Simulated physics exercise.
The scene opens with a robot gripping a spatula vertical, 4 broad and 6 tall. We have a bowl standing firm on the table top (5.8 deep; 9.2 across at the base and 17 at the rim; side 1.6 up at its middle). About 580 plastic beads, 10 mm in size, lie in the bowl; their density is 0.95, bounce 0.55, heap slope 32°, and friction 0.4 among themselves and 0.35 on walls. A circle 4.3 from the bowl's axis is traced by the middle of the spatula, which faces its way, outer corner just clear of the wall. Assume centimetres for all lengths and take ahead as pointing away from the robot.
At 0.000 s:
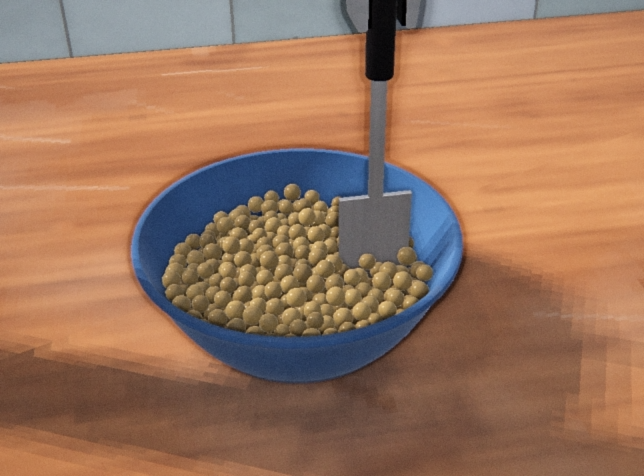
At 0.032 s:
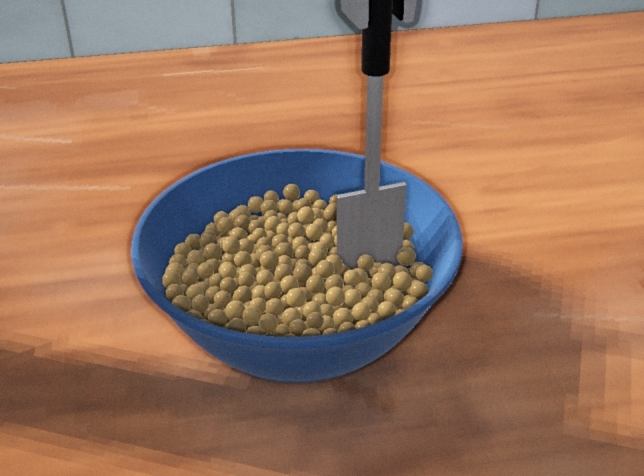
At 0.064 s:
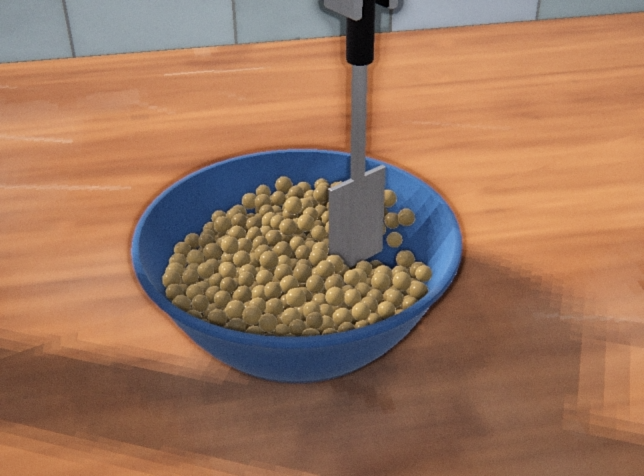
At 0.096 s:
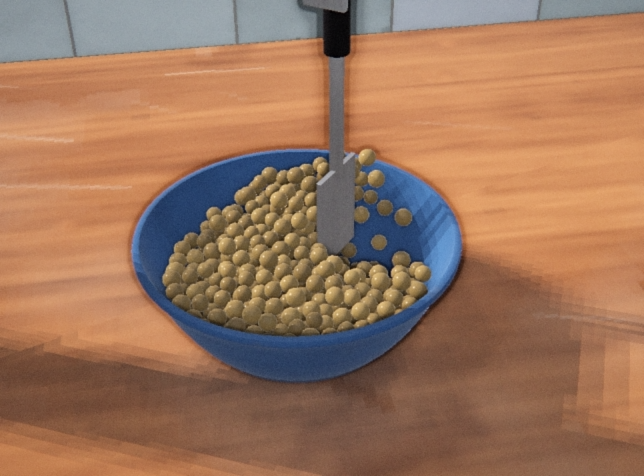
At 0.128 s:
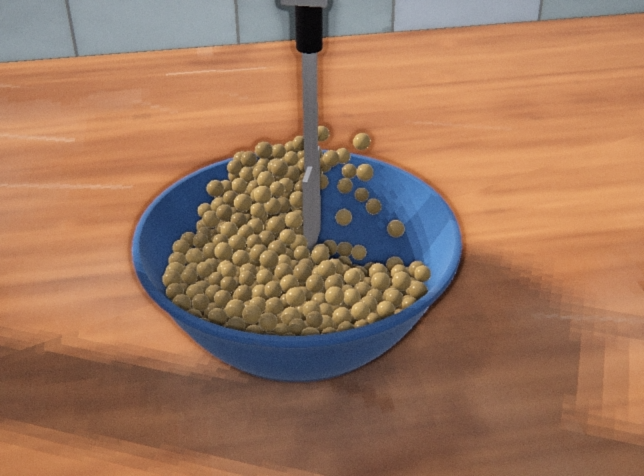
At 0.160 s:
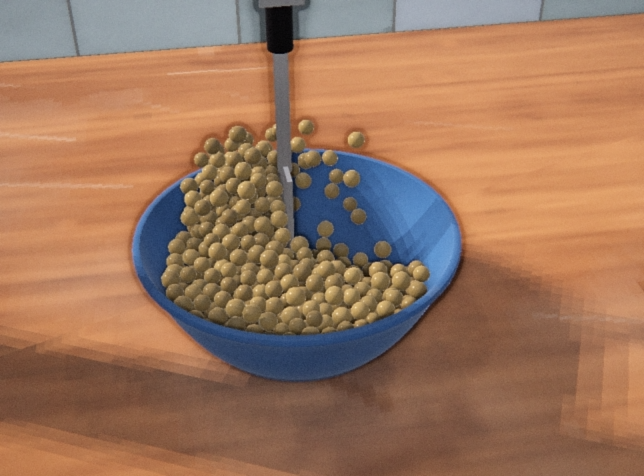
On a wooden tabletop, a spatula held upright sweeps left through a blue bowl of beads, heaping them up and tossing several loose.
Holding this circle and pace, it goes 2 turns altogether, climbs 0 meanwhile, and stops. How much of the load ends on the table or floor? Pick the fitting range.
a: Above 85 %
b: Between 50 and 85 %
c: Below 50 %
Below 50 %.
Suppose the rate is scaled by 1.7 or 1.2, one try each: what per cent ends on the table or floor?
Estimates in order: Some 65 % and some 50 %.
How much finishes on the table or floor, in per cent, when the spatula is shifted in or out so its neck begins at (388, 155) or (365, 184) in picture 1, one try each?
40 and 30 per cent.
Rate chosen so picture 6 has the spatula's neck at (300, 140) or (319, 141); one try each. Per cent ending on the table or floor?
Some 40 and 30 per cent respectively.
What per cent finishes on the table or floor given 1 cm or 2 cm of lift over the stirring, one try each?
Some 40 and some 30 per cent.
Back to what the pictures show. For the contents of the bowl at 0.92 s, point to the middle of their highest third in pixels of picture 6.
(274, 317).
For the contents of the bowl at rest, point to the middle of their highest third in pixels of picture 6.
The centre is near pixel (346, 230).
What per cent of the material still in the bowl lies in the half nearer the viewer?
I'd put it at roughly 35 per cent.
After 0.54 s, 337° round, highest piece 8 above the table; 447 in the bowl, 108 on the table or floor, 25 in flight or on the tool.
After 0.92 s, 224° round, highest piece 8 above the table; 364 in the bowl, 205 on the table or floor, 11 in flight or on the tool.
After 1.31 s, 0° round, highest piece 6 above the table; 333 in the bowl, 247 on the table or floor.
After 2.01 s, 0° round, highest piece 6 above the table; 333 in the bowl, 247 on the table or floor.
In the end, 333 in the bowl, 247 on the table or floor. That is 43 % on the table or floor.
